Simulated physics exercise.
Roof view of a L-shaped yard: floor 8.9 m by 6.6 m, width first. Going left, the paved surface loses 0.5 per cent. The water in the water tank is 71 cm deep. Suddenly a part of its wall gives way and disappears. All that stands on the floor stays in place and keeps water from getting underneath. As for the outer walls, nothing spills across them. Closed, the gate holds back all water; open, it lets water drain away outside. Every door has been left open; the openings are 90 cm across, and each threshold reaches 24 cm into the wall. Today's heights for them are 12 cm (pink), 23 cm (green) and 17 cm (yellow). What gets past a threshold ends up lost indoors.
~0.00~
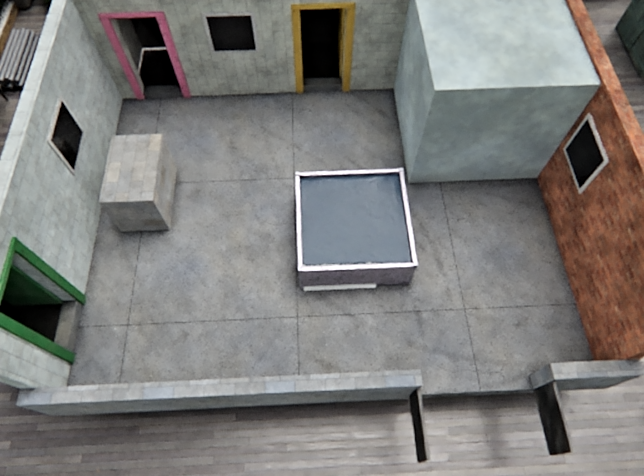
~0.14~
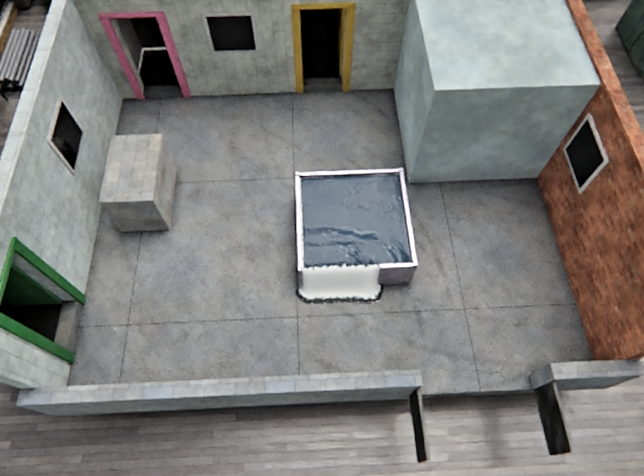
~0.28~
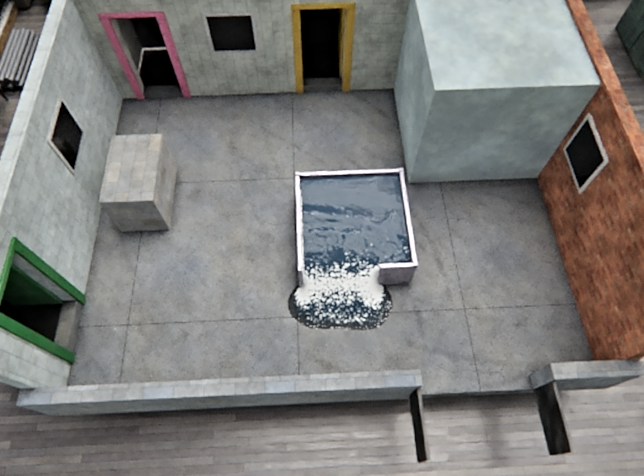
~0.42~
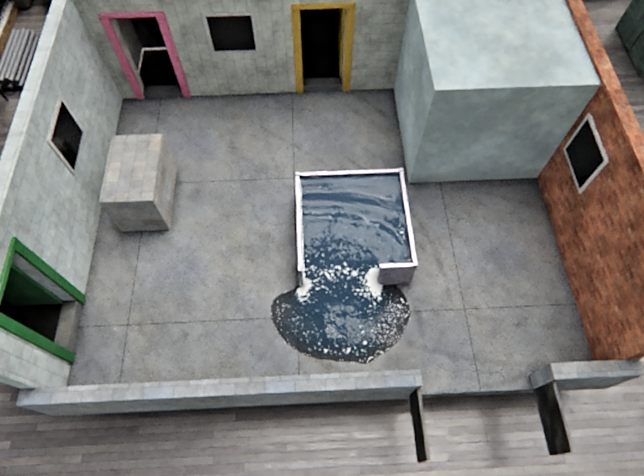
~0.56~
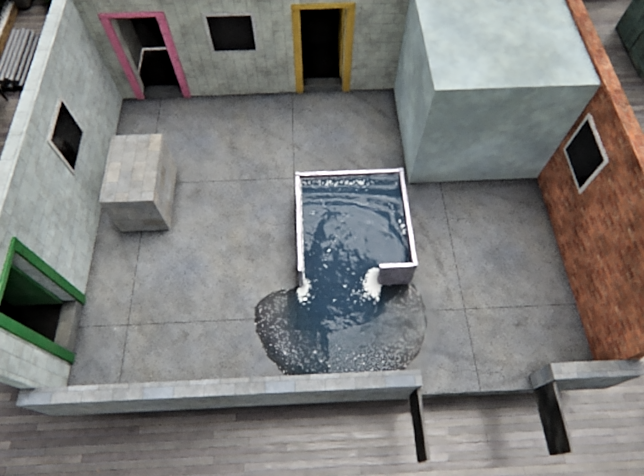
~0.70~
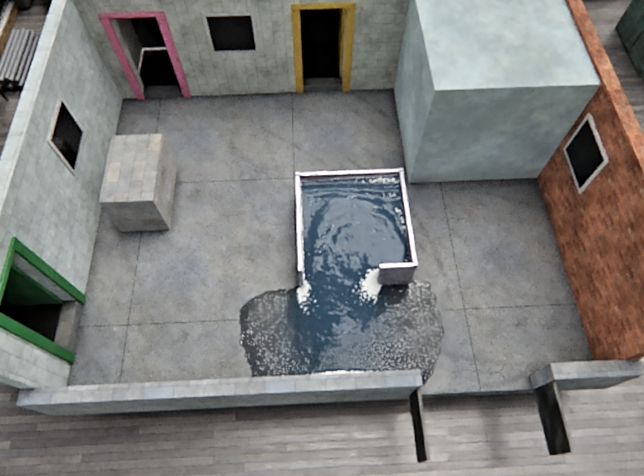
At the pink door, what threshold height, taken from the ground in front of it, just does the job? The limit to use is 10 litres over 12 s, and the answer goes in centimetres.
8.5 cm.
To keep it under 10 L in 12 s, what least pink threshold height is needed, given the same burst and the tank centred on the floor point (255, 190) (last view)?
About 9.0 centimetres.
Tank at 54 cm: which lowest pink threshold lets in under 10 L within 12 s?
Roughly 6.0 cm high.
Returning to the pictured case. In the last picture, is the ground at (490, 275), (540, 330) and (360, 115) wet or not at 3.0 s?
Awash, awash, untouched.
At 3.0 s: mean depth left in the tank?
Around 24 centimetres.
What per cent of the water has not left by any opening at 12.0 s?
I'd estimate some 86 in a hundred.
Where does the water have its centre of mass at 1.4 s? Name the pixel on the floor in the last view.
Look at about (343, 283) in the last view.
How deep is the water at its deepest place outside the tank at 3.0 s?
It gets to close to 32 centimetres there.
After 1.4 s water covers 15 % of the floor, deepest (47 cm) near (337, 372); it has not reached the pink door.
After 3.0 s water covers 40 % of the floor, deepest (32 cm) near (65, 397); it has not reached the pink door.
After 12.0 s water covers 95 % of the floor, deepest (8 cm) near (65, 397); 5 cm at the pink door, 1 litre in over its 12 cm threshold.
At the pink door as built, the water arrived by 4.9 s and peaked near 10 cm at 5.8 s.
With a threshold of 7 cm, 23 litres would have come in within the 12 s; with 10.5 cm, 3 litres. So under 10 litres takes about 8.5 cm.
